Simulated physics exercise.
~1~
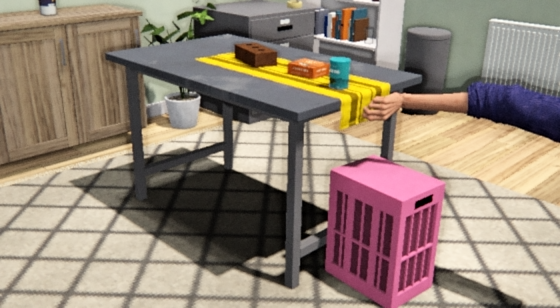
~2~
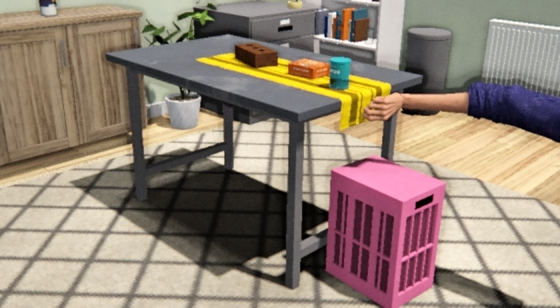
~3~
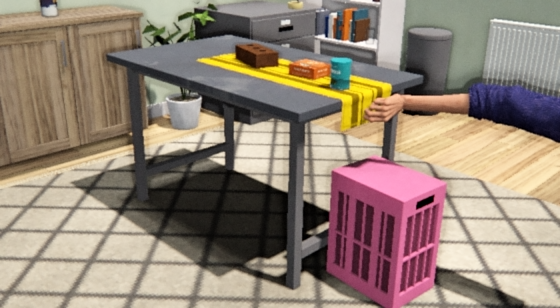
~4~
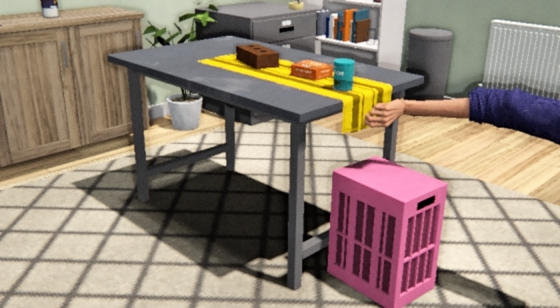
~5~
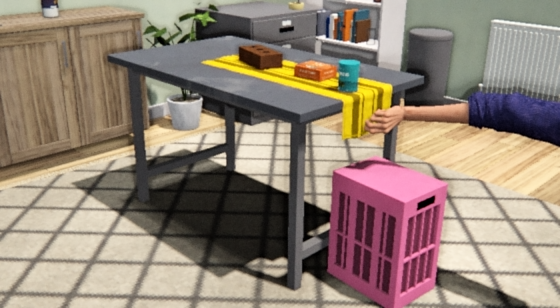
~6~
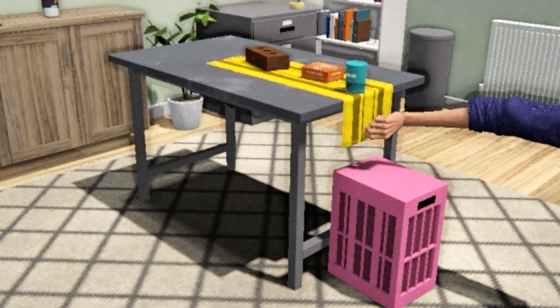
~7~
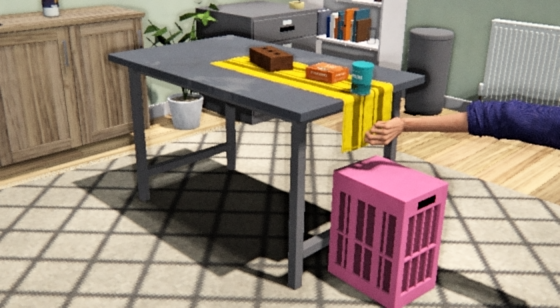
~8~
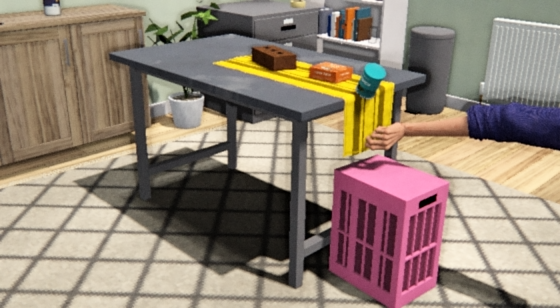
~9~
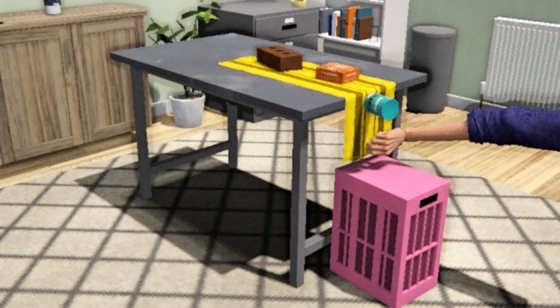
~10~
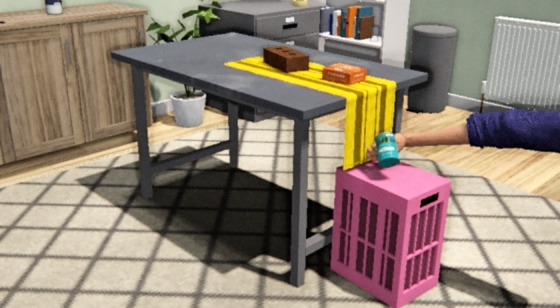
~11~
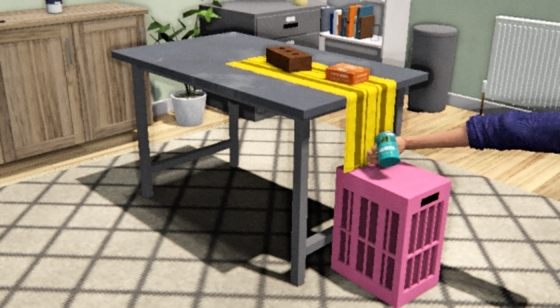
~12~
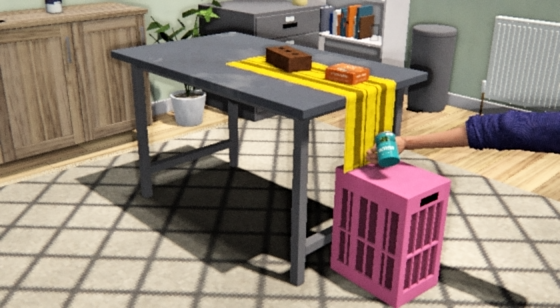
In a living room, a hand drew a yellow cloth down over the end of a grey table, carrying a brick and an orange packet along on top, until a turquoise tin tipped off and ended upside down by the pink crate below.
